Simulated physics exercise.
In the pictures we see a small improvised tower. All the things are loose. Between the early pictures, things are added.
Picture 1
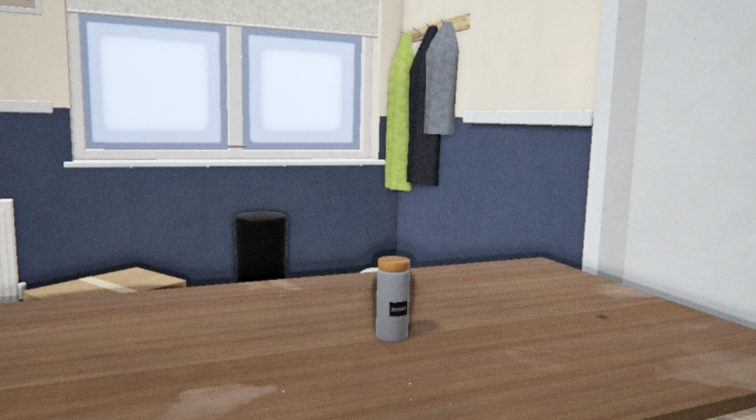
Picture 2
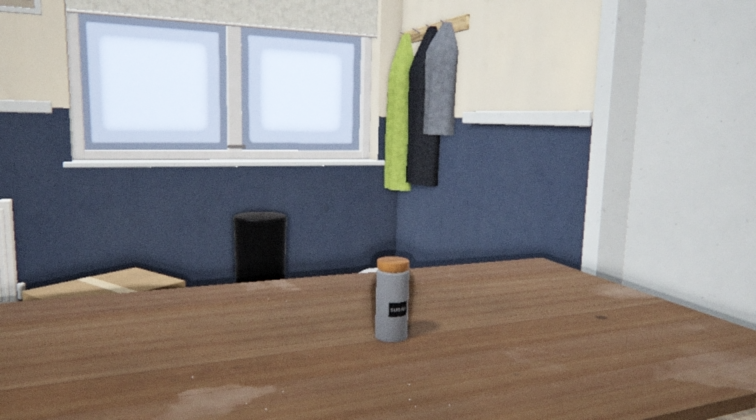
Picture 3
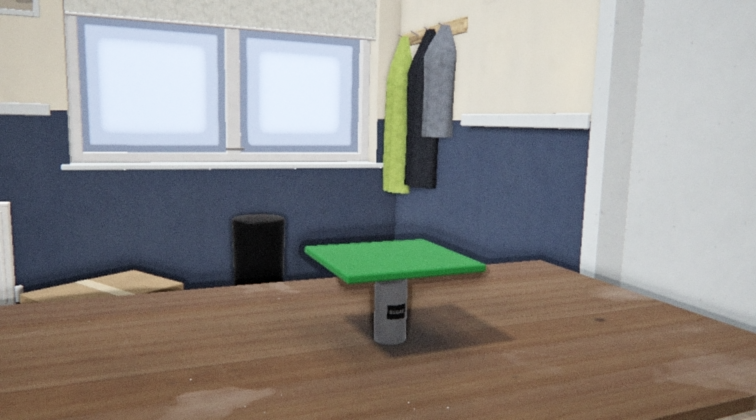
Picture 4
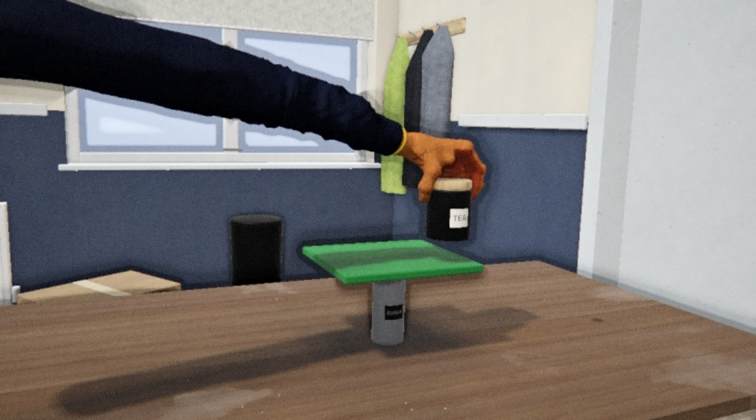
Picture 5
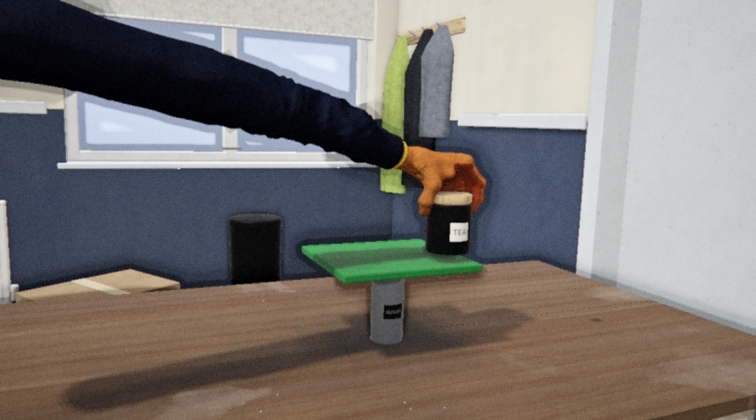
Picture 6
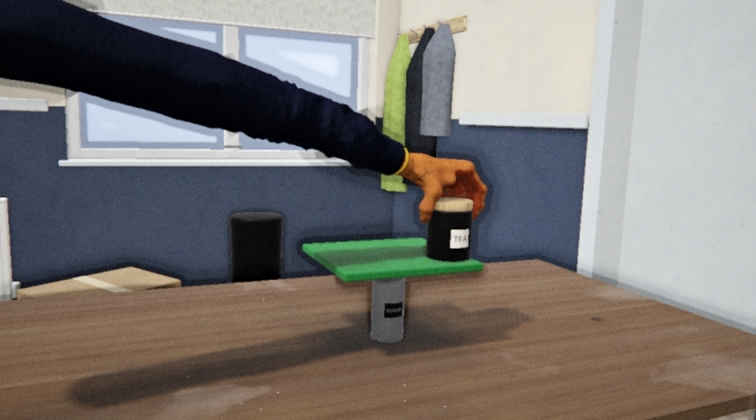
A green board appears atop a grey jar, then a hand lowers a black jar onto its right side.
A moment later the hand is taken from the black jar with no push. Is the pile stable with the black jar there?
Watch - it doesn't survive it, sadly.
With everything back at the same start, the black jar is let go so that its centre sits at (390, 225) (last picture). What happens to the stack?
Result: The stack stays stable.
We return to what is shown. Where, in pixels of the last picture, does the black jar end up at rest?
It ends near (489, 327).
Then, 0.30 s on from there, black jar now fallen; green lid turned 49° from how it was put.
Then, 0.60 s on from there, green lid on its side.
Then, 0.90 s on from there, green lid now fallen.
In the end, fallen, black jar and green lid; grey jar unmoved. At the end, from the last picture's camera, black jar near (489, 327). The stack loses its balance.
